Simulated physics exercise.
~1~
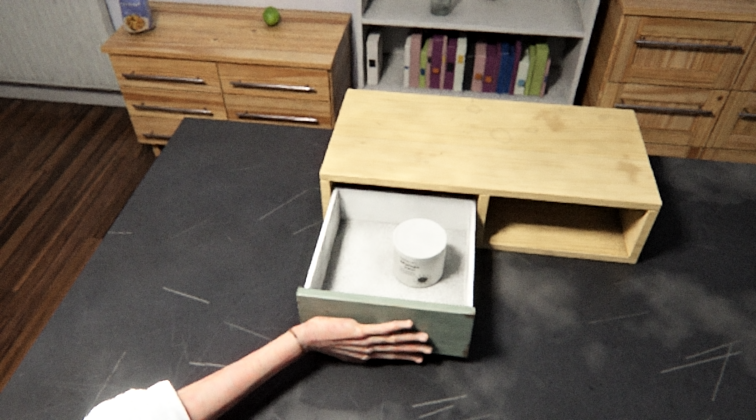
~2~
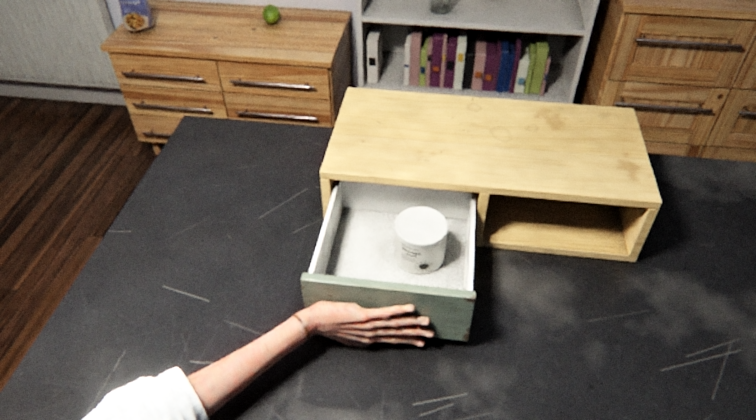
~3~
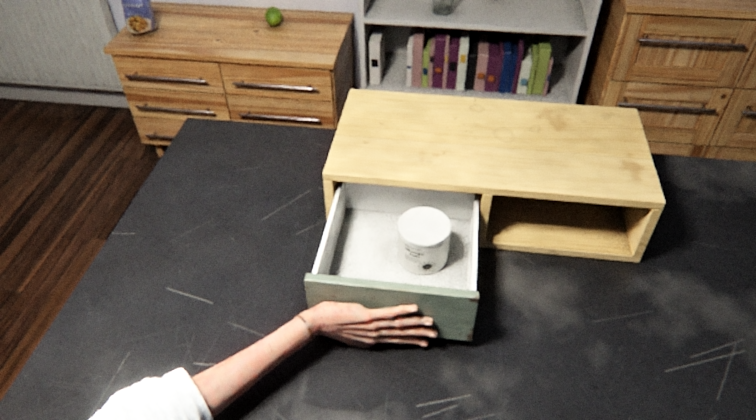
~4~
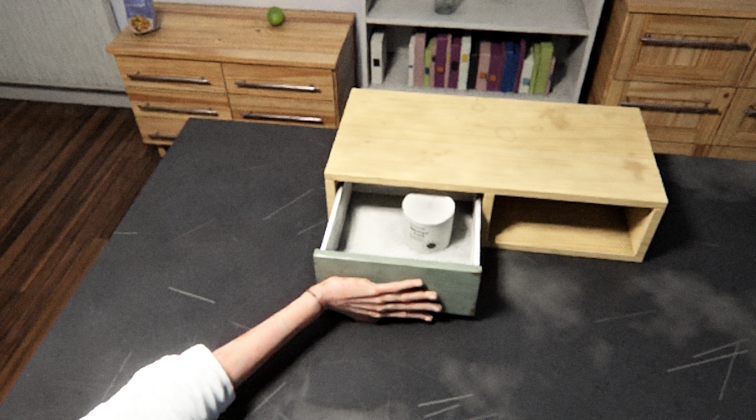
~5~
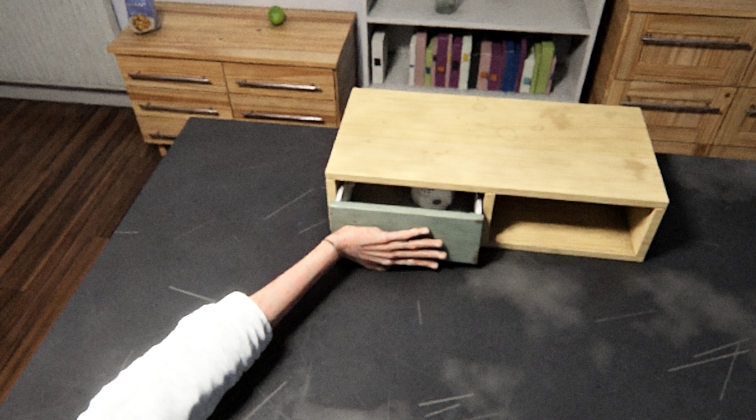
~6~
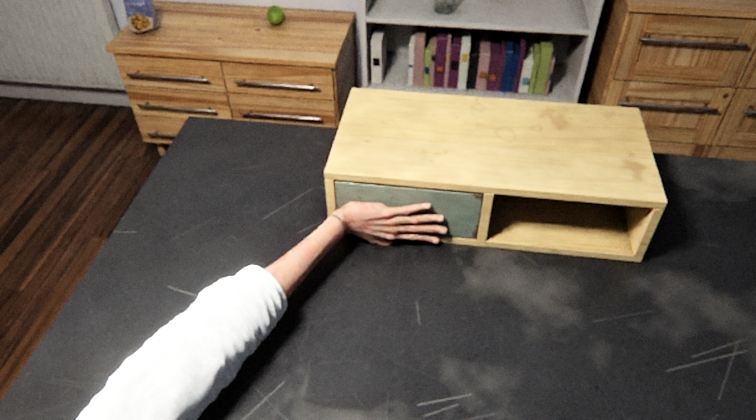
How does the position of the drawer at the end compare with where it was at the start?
At the start the drawer is pulled well out of the cabinet, with the white tub visible inside. By the end it is pushed all the way in, with its front flush with the cabinet.
